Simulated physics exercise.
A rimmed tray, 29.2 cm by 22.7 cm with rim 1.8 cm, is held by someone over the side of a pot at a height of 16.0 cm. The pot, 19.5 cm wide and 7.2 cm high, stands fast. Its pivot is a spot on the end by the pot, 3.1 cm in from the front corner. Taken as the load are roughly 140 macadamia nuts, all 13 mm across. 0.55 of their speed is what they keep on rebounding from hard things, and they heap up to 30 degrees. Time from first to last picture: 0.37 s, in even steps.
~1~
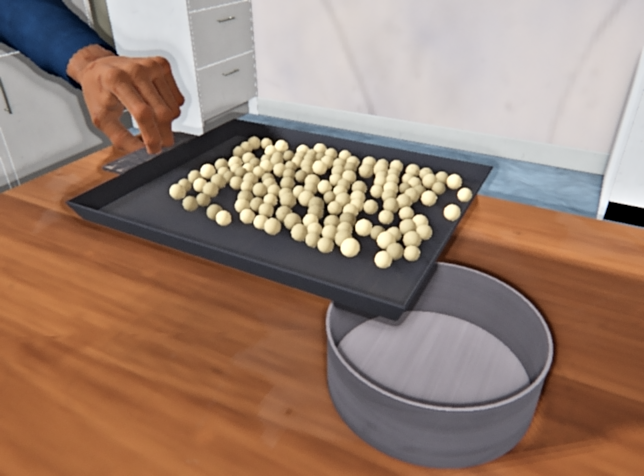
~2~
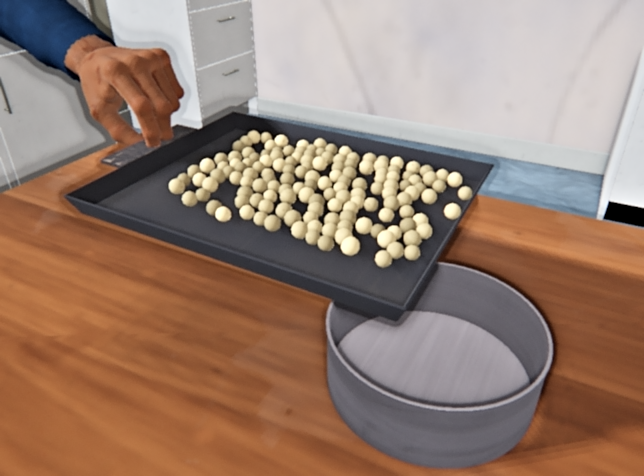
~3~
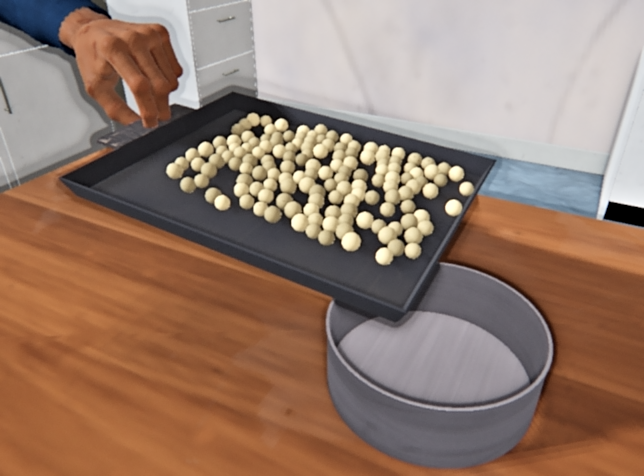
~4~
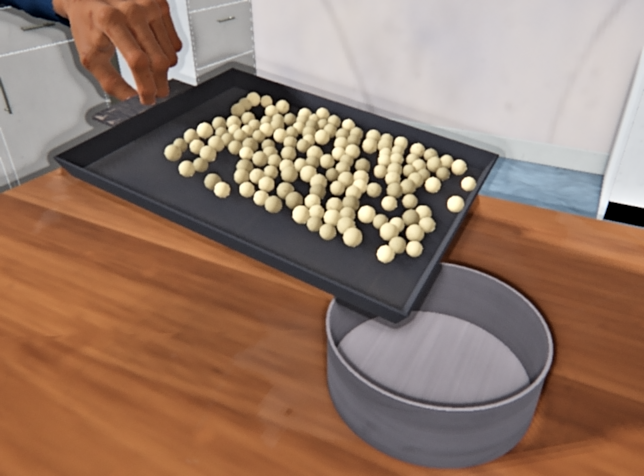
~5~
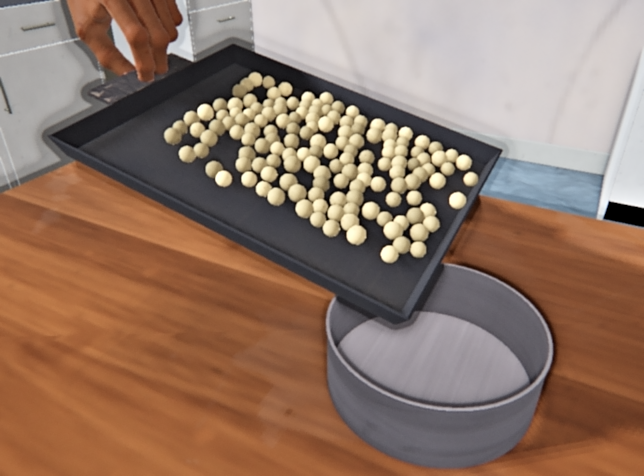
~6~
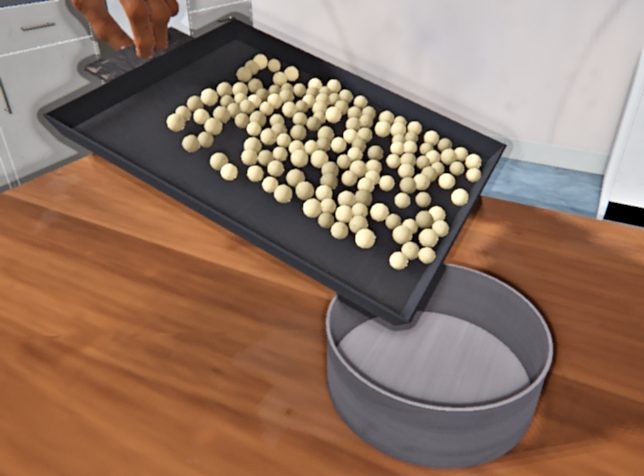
A dark tray scattered with small, pale round nuts tilted steadily as a hand lifted its left end, and the nuts shifted slightly toward the lower right end, above a gray pot.
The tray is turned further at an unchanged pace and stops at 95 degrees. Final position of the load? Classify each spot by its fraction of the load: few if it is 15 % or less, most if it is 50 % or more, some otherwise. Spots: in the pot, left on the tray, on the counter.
Pot: Some. Tray: Few. Counter: Most.
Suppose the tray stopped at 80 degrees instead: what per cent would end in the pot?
25 per cent.
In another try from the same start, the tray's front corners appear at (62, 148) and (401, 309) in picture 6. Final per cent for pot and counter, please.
Split: Pot = 5, counter = 95.
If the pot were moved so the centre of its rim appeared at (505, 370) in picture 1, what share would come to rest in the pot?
I'd expect near 65 per cent.
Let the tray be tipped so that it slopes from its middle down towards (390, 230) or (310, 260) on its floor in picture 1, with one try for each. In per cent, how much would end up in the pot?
I'd put it at roughly 65 per cent for the first tilt and roughly 0 per cent for the second.
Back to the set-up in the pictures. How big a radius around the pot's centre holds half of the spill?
Close to 20 cm, give or take.
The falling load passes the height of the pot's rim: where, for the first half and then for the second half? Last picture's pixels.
Early half: About (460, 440); late half: (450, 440).
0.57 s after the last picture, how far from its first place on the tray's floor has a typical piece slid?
By then it sits near 13 cm from where it began.
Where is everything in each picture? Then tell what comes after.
In the first picture, tray tilt 0 degrees, front corners at (78, 200) and (398, 298); middle of the pieces at (325, 187); pot at (436, 322).
In the second picture, tray tilt 1 degrees, front corners at (77, 194) and (399, 299); middle of the pieces at (325, 184).
In the third picture, tray tilt 5 degrees, front corners at (72, 176) and (400, 301), lowest corner right front; middle of the pieces at (326, 173).
In the fourth picture, tray tilt 10 degrees, front corners at (67, 156) and (401, 304), lowest corner right front; middle of the pieces at (327, 162).
In the fifth picture, tray tilt 14 degrees, front corners at (63, 135) and (402, 306), lowest corner right front; middle of the pieces at (331, 151).
In the sixth picture, tray tilt 19 degrees, front corners at (59, 114) and (403, 309), lowest corner right front; middle of the pieces at (339, 145); pot at (436, 322).
Then, 0.57 s after the last picture, tilt 55 degrees; the tray holds 90 %, the pot 0 %.
Then, 0.96 s after the last picture, tilt 79 degrees; the tray holds 35 %, the pot 15 %.
Then, 1.43 s after the last picture, tilt 95 degrees; the tray holds 0 %, the pot 25 %.
In the end, pot 25 %, tray 0 %, counter 75 %.
